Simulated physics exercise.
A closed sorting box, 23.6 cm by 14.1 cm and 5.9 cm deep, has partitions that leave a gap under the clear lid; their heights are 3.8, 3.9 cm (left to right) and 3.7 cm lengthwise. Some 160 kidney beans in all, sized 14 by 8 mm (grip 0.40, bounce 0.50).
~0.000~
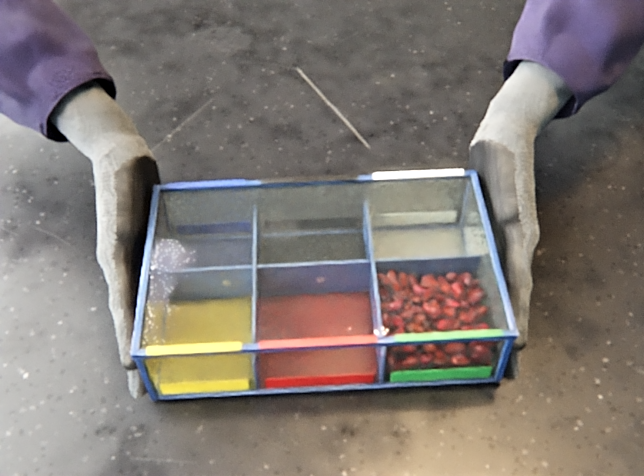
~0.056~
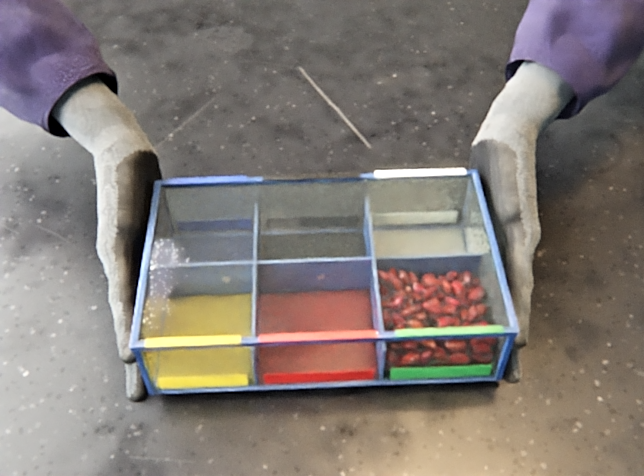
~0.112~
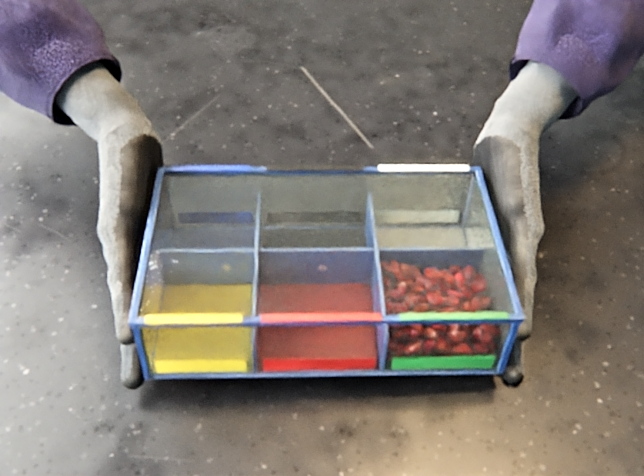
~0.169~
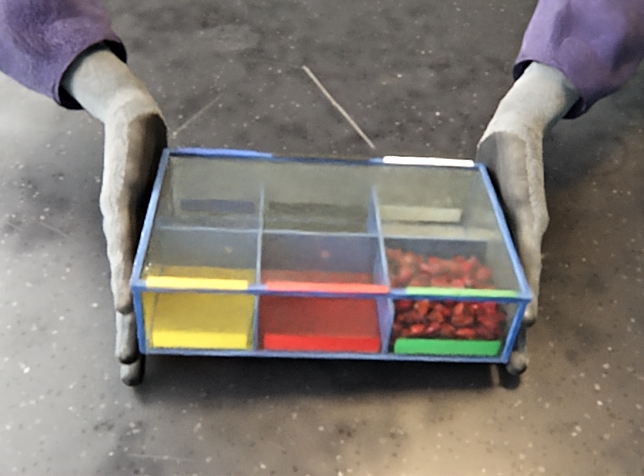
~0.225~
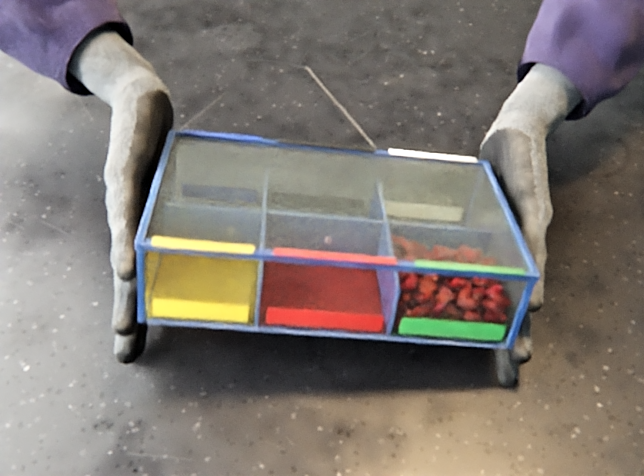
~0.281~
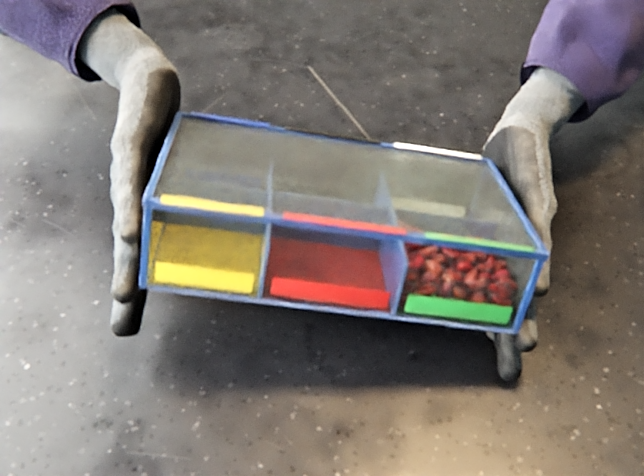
Two gloved hands tilt a clear divided box, raising its front edge, with red beans inside.
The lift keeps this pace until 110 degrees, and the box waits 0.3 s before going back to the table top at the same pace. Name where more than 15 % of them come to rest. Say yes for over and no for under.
Red compartment: No; blue compartment: No; green compartment: Yes; yellow compartment: No; white compartment: Yes; black compartment: No.
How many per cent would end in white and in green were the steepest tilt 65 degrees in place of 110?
Then white would hold 20 percent and green 80 percent.
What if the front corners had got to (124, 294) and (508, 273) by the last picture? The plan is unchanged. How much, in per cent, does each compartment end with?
By the end red holds 0%, blue holds 5%, green holds 0%, yellow holds 0%, white holds 60% and black holds 35%.
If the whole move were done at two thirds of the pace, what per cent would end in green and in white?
Then: Green 40; white 60.
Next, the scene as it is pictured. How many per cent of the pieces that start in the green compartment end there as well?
Around 30 %.
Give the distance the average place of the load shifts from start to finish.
Around 5.5 centimetres, start to finish.
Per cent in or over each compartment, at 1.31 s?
Shares - red: 0, blue: 0, green: 45, yellow: 0, white: 55, black: 0.
After 1.31 s, tilt 110 degrees; green 45 %, white 55 %.
After 1.99 s, tilt 56 degrees; green 35 %, white 65 %.
Then, at 2.71 s, tilt 0 degrees; green 35 %, white 65 %.
By 3.1 s all is still; red 0 %, blue 0 %, green 35 %, yellow 0 %, white 65 %, black 0 %.
